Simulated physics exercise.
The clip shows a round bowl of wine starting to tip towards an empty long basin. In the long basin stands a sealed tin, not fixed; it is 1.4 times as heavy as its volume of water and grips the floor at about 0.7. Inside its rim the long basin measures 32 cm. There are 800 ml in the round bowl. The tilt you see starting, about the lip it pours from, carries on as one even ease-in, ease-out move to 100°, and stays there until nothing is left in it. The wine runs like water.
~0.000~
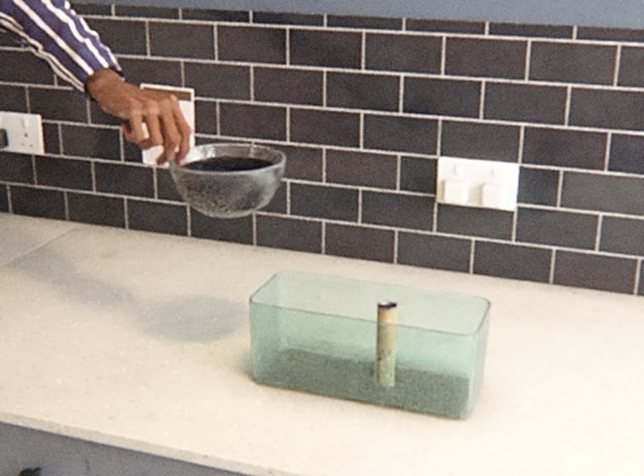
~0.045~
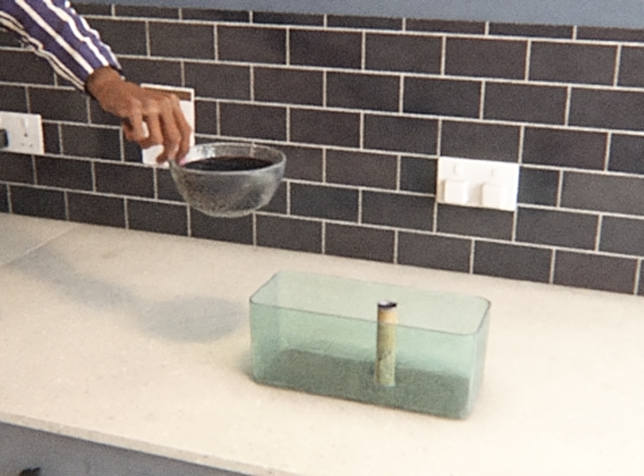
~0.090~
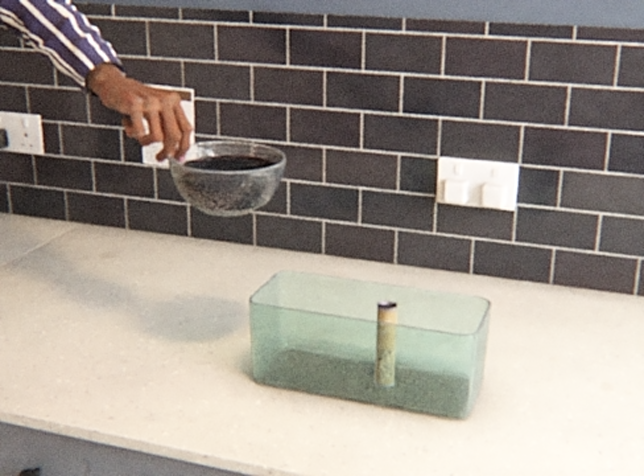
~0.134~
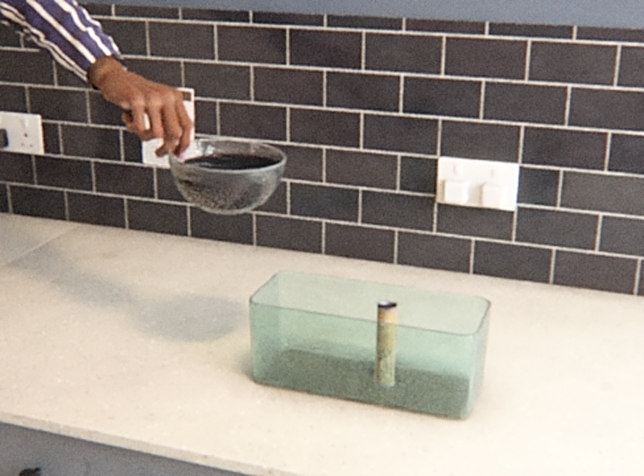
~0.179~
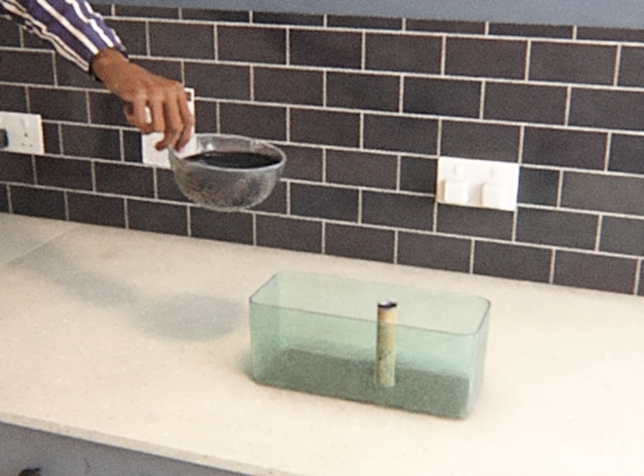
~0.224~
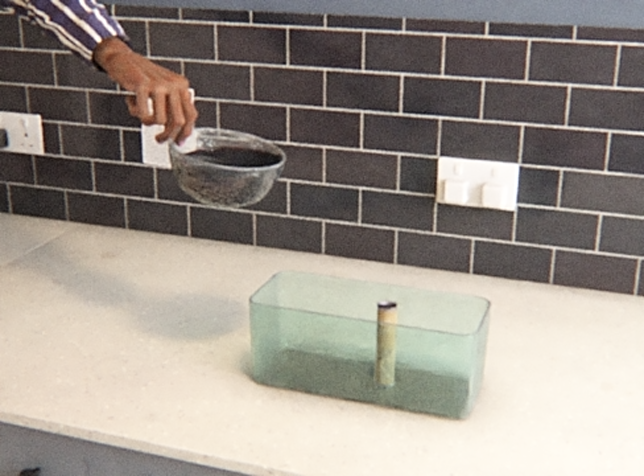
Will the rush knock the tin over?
The tin goes over.
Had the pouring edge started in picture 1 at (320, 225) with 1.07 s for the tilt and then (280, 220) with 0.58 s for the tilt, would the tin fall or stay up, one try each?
First it remains upright; then it goes over.
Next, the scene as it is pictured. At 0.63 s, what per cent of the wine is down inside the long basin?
About 4 per cent.
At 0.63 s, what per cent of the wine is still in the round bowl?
About 56 per cent.
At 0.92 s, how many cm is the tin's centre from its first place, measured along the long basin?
About 0 cm.
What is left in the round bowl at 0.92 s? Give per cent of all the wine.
Some 4 per cent.
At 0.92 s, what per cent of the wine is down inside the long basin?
Near 70 in a hundred.
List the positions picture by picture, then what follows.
In the first frame, it leans 0°; its right rim is at (281, 165); the wine meets the walls at (181, 164) and (279, 174); the long basin's rim runs from (264, 287) to (484, 319); the tin's top is at (387, 309).
In the second frame, it leans 0°; its right rim is at (281, 165); the wine meets the walls at (181, 164) and (279, 174).
In the third frame, it leans 2°; its right rim is at (281, 165); the wine meets the walls at (182, 162) and (279, 173).
In the fourth frame, it leans 4°; its right rim is at (280, 165); the wine meets the walls at (181, 161) and (278, 171).
In the fifth frame, it leans 7°; its right rim is at (280, 165); the wine meets the walls at (181, 157) and (279, 168).
In the sixth frame, it leans 10°; its right rim is at (280, 165); the wine meets the walls at (182, 154) and (279, 166).
After 0.63 s the tilt is 63° and 56 per cent is still to pour; the tin stands where it began.
After 0.92 s the tilt is 95° and 4 per cent is still to pour; the tin stands where it began.
After 1.23 s the tilt is 100° and 0 per cent is still to pour; the tin leans 18°.
After 1.57 s the tilt is 100° and 0 per cent is still to pour; the tin lies on its side.
In the end the tin lies on its side.
